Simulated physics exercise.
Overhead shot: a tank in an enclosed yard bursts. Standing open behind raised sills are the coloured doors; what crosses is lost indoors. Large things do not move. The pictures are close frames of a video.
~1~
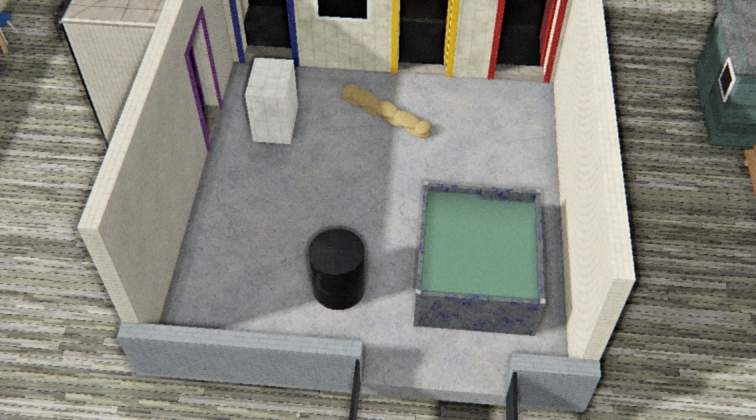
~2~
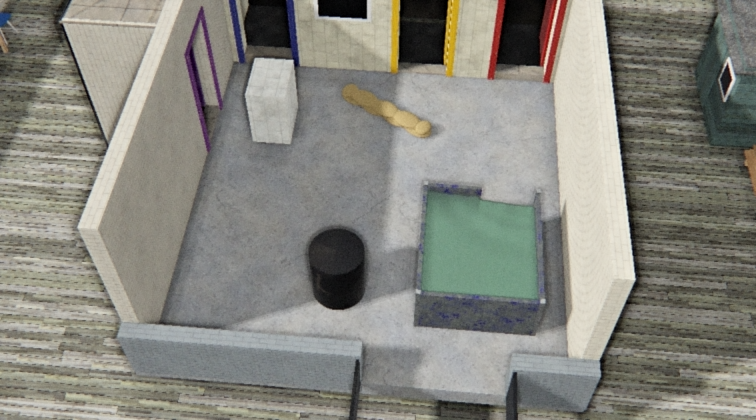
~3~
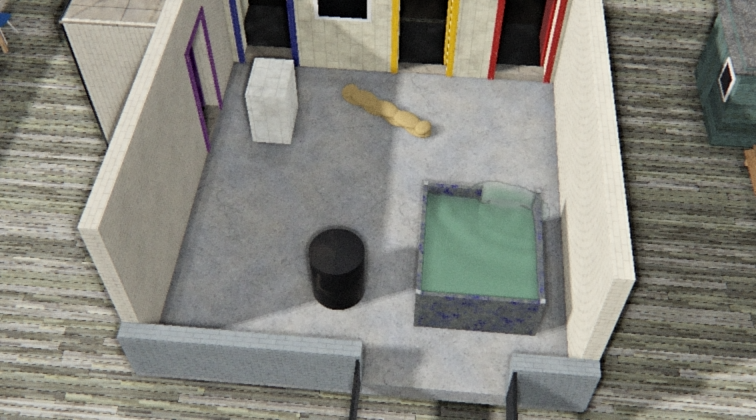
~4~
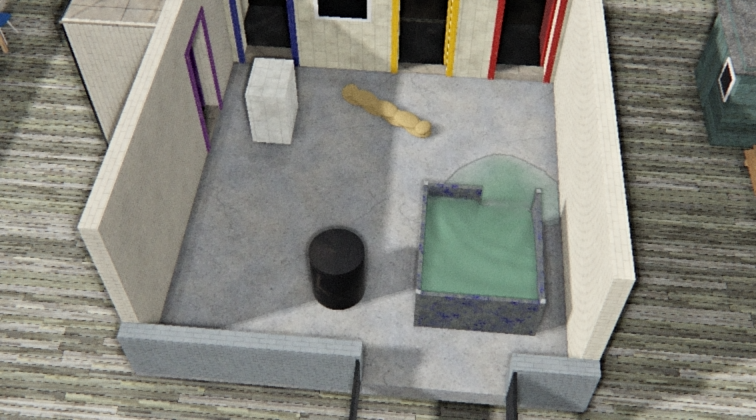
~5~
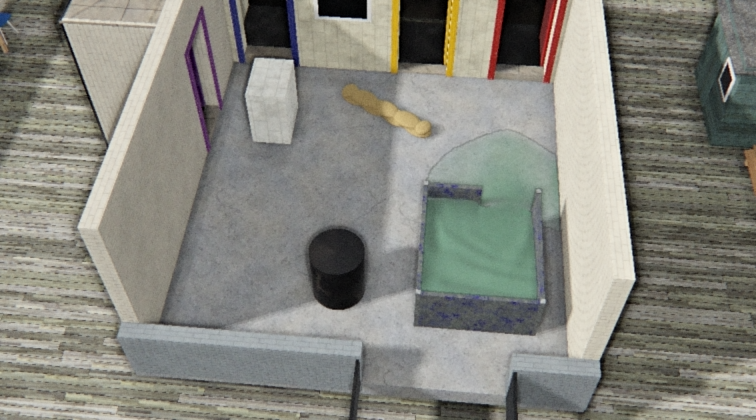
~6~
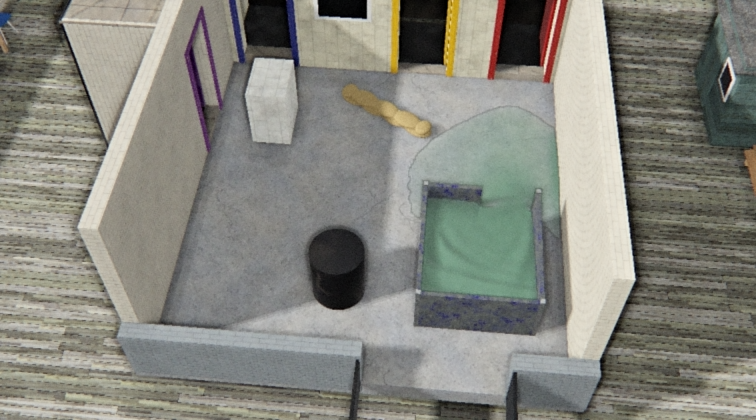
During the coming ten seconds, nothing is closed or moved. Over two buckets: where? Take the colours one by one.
At the end, the purple door sees no more than two buckets come in. The blue door sees no more than two buckets come in. The yellow door sees more than two buckets come in. The red door sees more than two buckets come in.
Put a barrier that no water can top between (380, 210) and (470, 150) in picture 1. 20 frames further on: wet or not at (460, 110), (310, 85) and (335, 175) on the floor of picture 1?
In turn: Awash, wet, free of water.
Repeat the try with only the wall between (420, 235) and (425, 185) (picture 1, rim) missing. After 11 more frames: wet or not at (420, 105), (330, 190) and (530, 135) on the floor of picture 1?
Untouched, submerged, untouched.
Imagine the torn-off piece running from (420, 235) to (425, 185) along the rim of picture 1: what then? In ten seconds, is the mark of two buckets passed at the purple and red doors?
One by one: The purple door takes more, the red door stays under.
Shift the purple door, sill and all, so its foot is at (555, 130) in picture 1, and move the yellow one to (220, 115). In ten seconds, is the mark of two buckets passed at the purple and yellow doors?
Note - the purple door ends up above it; the yellow door ends up above it.
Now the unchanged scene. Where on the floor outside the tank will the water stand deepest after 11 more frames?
Pointing at (515, 84).
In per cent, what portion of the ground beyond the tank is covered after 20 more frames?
I'd put it at roughly 40 per cent.
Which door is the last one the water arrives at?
That would be the purple one.
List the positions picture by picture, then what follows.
In the first frame, still water in the open tank at (481, 243).
In the second frame, the front is at a hidden place, out from the gap on the open tank's far side.
In the third frame, the front is at (487, 186), out from the gap on the open tank's far side.
In the fourth frame, the front is at (516, 160), out from the gap on the open tank's far side.
In the fifth frame, the front is at (512, 134), out from the gap on the open tank's far side.
In the sixth frame, water pours out on the open tank's far side and has run to (515, 110).
A moment on, water covers 25 % of the floor; the purple door not reached, the blue door not reached, the yellow door wet at the sill, nothing in, the red door under two buckets in.
Next, water covers 30 % of the floor; the purple door not reached, the blue door not reached, the yellow door over two buckets in, the red door far over two buckets in.
Then, water covers 40 % of the floor; the purple door not reached, the blue door wet at the sill, nothing in, the yellow door far over two buckets in, the red door far over two buckets in.
Later, water covers 55 % of the floor; the purple door wet at the sill, nothing in, the blue door wet at the sill, nothing in, the yellow door far over two buckets in, the red door far over two buckets in.
In the end, water covers 90 % of the floor; the purple door wet at the sill, nothing in, the blue door wet at the sill, nothing in, the yellow door far over two buckets in, the red door far over two buckets in.
